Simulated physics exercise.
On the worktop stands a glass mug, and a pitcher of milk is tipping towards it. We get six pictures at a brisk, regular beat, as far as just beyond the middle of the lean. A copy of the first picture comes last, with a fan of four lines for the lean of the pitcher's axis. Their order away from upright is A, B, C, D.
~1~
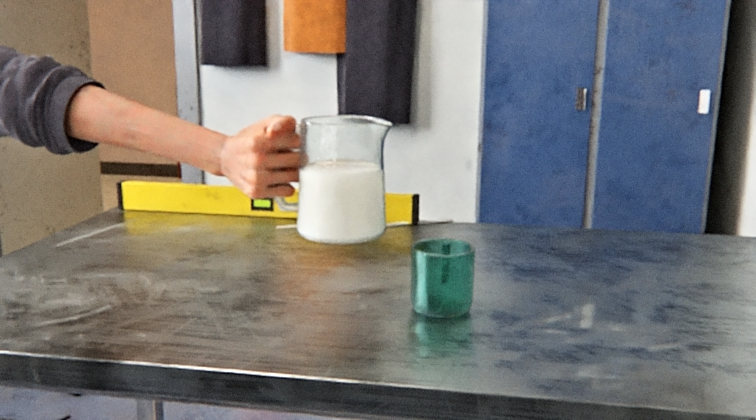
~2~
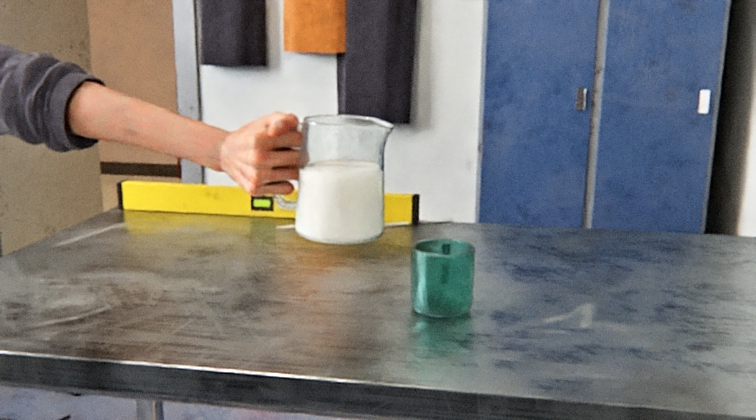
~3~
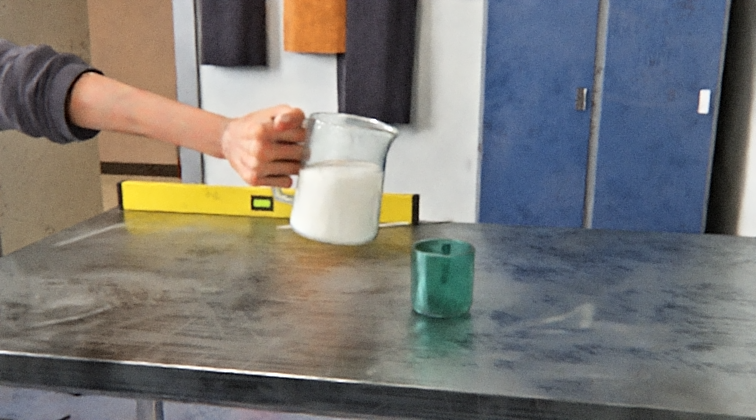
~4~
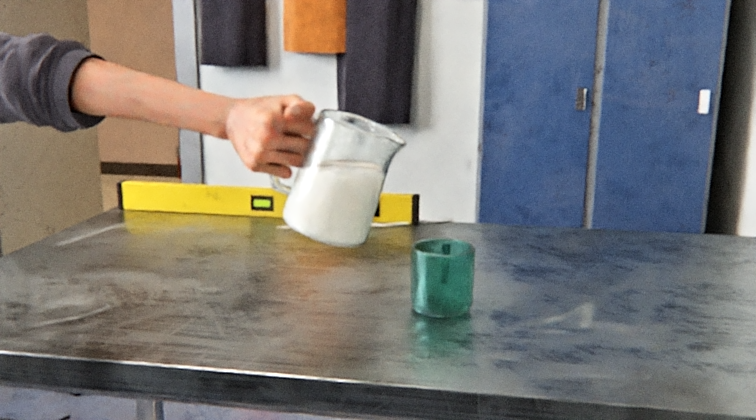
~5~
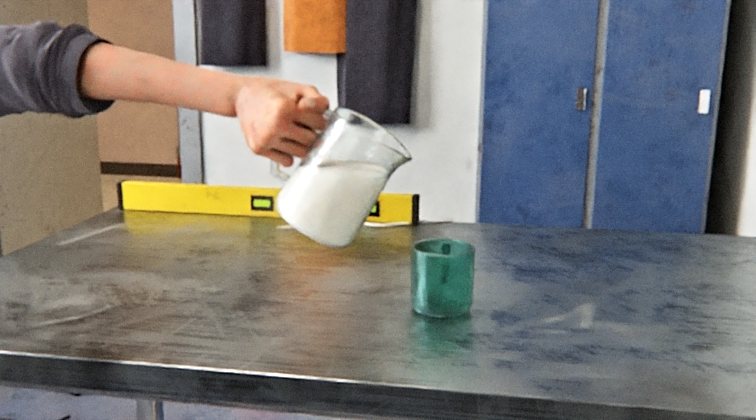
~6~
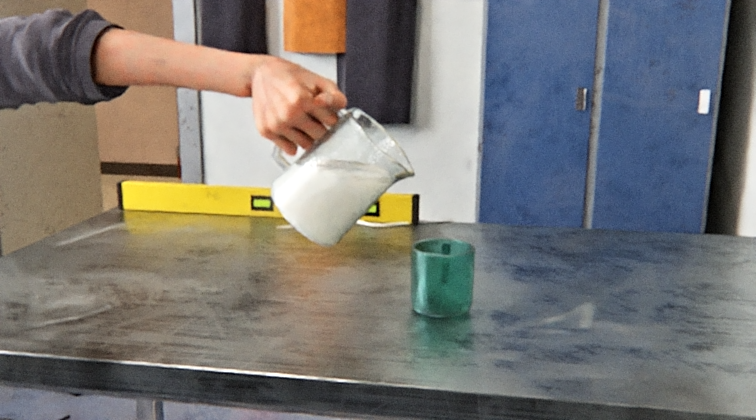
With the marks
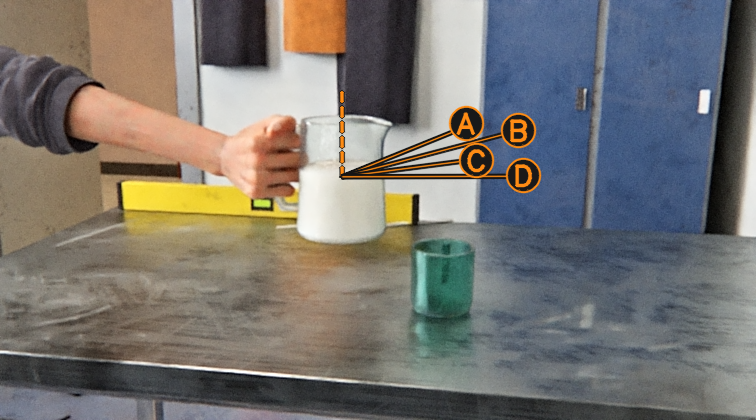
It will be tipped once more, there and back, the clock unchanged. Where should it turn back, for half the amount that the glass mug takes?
The answer is line A.
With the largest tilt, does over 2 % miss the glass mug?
Yes, it does.
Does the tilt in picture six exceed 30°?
Yes, it does.
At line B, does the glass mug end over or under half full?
Over half.
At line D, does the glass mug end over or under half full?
Over.
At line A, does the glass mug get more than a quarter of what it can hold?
Yes, it does.
In orange, A at (451, 132); B at (501, 134); C at (459, 161); D at (506, 176).
With A, the glass mug ends with about 47 % of what it can hold.
With B, the glass mug ends with about 75 % of what it can hold.
With C, the glass mug ends with about 86 % of what it can hold; 9 % of the milk is spilt.
With D, the glass mug ends with about 93 % of what it can hold; 20 % of the milk is spilt.
